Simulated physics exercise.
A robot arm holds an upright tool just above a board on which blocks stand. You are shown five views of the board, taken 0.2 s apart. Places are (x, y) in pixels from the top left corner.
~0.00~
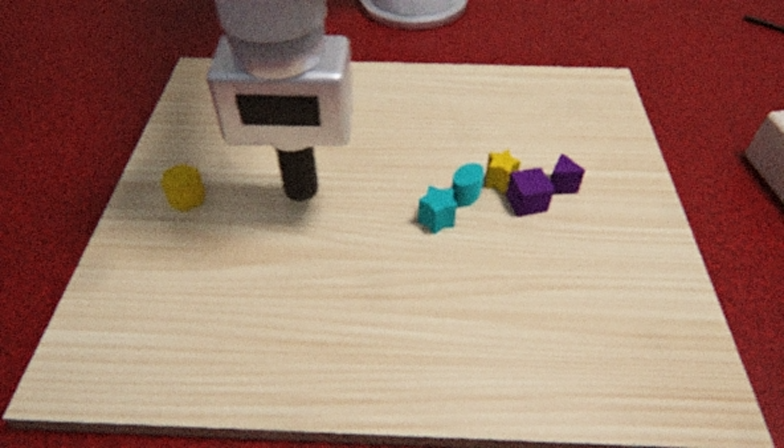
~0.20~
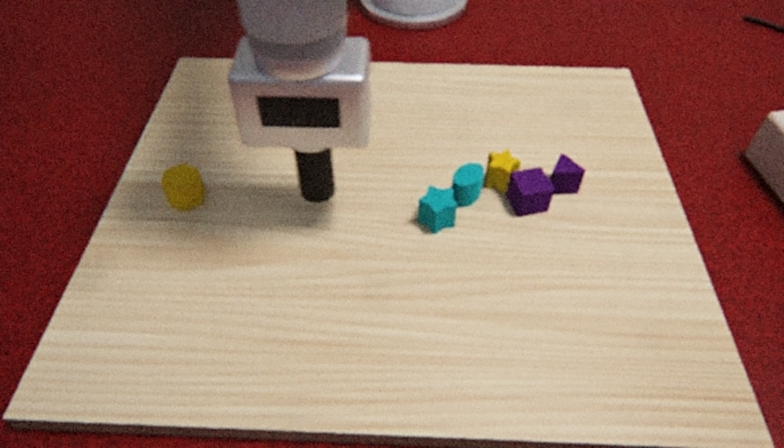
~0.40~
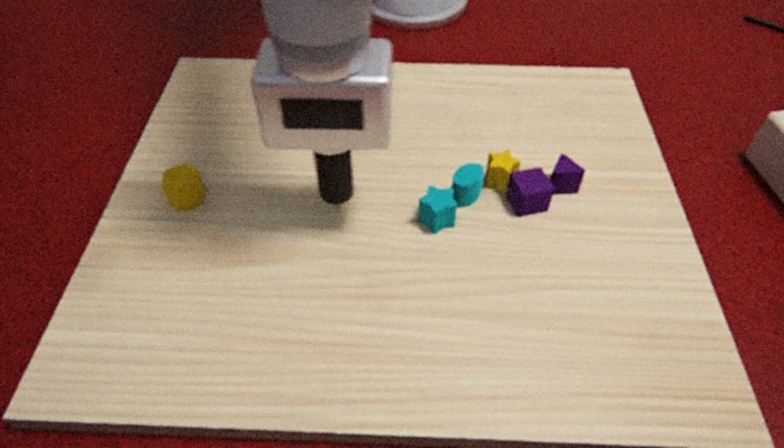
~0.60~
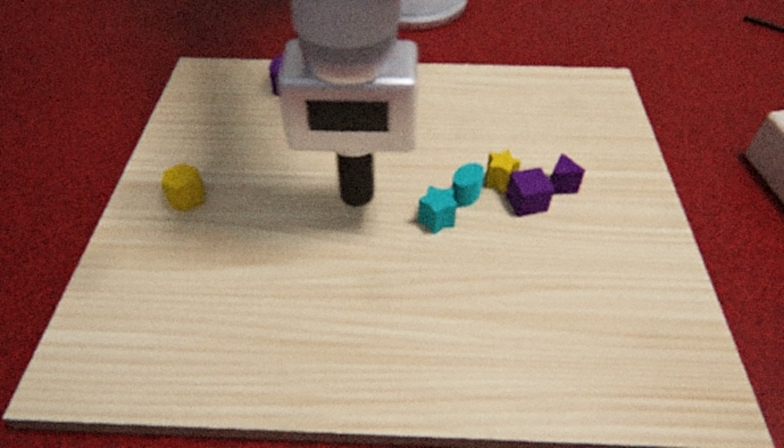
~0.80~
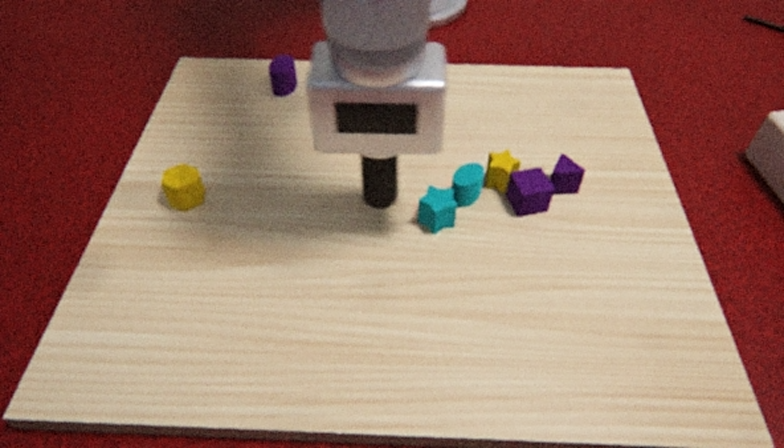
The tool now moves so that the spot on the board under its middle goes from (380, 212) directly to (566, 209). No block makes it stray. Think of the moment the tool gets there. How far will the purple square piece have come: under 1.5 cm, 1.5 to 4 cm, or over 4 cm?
The answer will be the long band, over 4 cm.
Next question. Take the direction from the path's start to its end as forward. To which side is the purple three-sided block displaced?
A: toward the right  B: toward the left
B
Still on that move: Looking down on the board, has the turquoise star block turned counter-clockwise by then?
My answer is no.
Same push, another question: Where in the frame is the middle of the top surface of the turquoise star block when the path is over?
By then it is at (504, 213).
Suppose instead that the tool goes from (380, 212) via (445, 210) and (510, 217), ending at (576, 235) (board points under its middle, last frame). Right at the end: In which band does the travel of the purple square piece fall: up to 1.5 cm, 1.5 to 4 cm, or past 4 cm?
It goes a little way, 1.5 to 4 cm.
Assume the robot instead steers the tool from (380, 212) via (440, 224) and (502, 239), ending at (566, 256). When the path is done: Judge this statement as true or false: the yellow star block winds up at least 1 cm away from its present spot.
That statement is not accurate.
On the path given first. One third of the way, tool (445, 198); turquoise star block (473, 204).
Two thirds of the way, tool (508, 196); turquoise star block (504, 213), turned 70° clockwise; turquoise oval block (492, 165), turned 90° anticlockwise; purple square piece (540, 179).
At the end, tool (571, 194); turquoise star block (504, 213), turned 70° clockwise; turquoise oval block (492, 165), turned 90° anticlockwise; purple square piece (584, 165), turned 55° anticlockwise; purple three-sided block (593, 149), turned 25° clockwise.
